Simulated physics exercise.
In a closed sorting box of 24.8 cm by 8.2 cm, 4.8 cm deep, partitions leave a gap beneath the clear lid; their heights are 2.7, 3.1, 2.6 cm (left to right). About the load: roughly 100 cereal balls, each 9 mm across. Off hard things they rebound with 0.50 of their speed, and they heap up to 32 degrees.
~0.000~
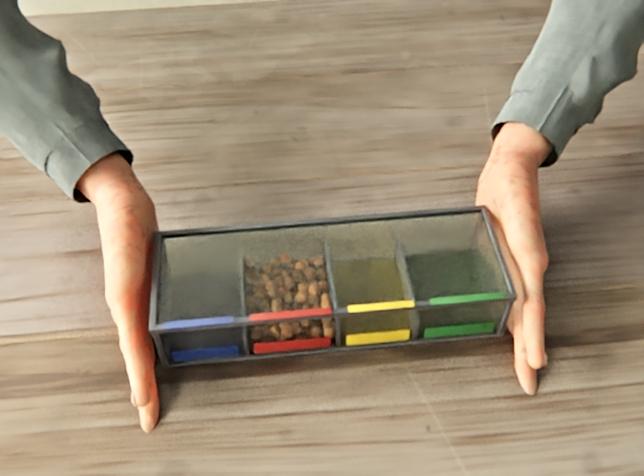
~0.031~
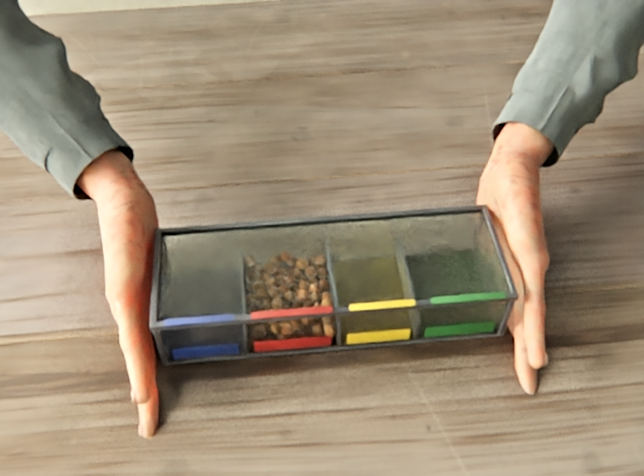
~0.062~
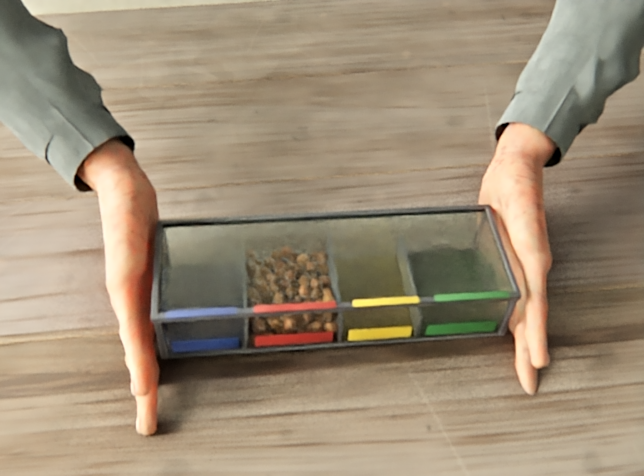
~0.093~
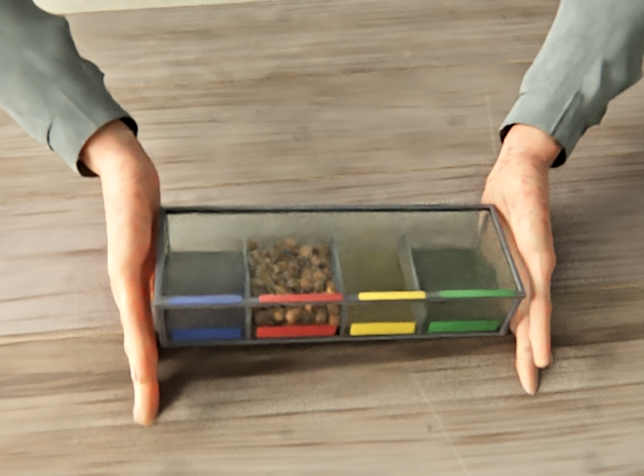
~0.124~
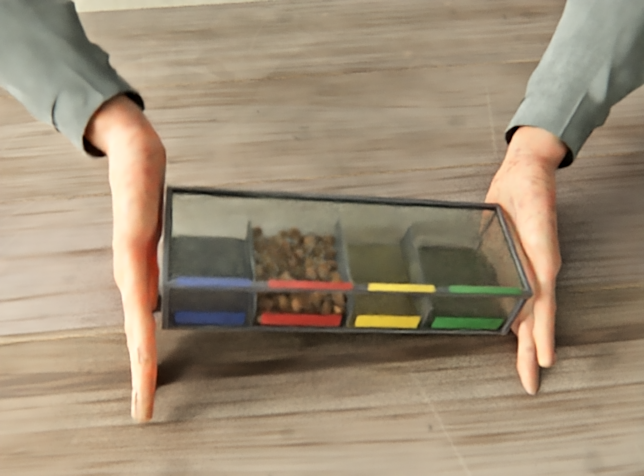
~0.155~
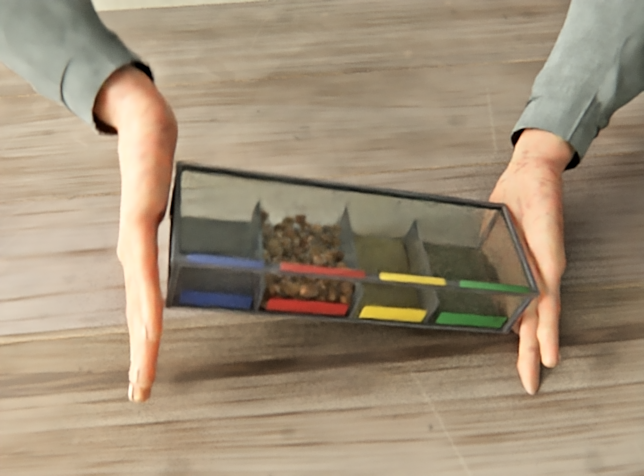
Two hands hold a clear divided box of brown balls and raise its left side.
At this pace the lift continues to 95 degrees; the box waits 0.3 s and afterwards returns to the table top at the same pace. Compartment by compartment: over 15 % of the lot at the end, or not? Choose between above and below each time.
Red compartment: Above, blue compartment: Below, green compartment: Above, yellow compartment: Below.
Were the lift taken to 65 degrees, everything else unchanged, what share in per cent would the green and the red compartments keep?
Then green would get 10 per cent and red 85 per cent.
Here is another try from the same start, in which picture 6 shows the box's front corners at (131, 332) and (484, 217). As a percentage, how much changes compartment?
Estimate: Around 75 %.
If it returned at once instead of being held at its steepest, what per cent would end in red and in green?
Final amounts, red 50% and green 35%.
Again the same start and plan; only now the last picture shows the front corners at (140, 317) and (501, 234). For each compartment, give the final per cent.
Red = 40 %; blue = 60 %; green = 0 %; yellow = 0 %.
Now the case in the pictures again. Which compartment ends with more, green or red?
The red one.
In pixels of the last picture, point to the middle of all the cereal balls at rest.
In the last view, approximately (327, 297).
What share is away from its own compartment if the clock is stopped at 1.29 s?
Close to 45 per cent, I reckon.
After 0.84 s, tilt 95 degrees; red 60 %, green 35 %, yellow 5 %.
After 1.29 s, tilt 54 degrees; red 55 %, green 45 %.
Then, at 1.82 s, tilt 0 degrees; red 55 %, green 45 %.
In the end, at 2.3 s, red 55 %, blue 0 %, green 45 %, yellow 0 %.
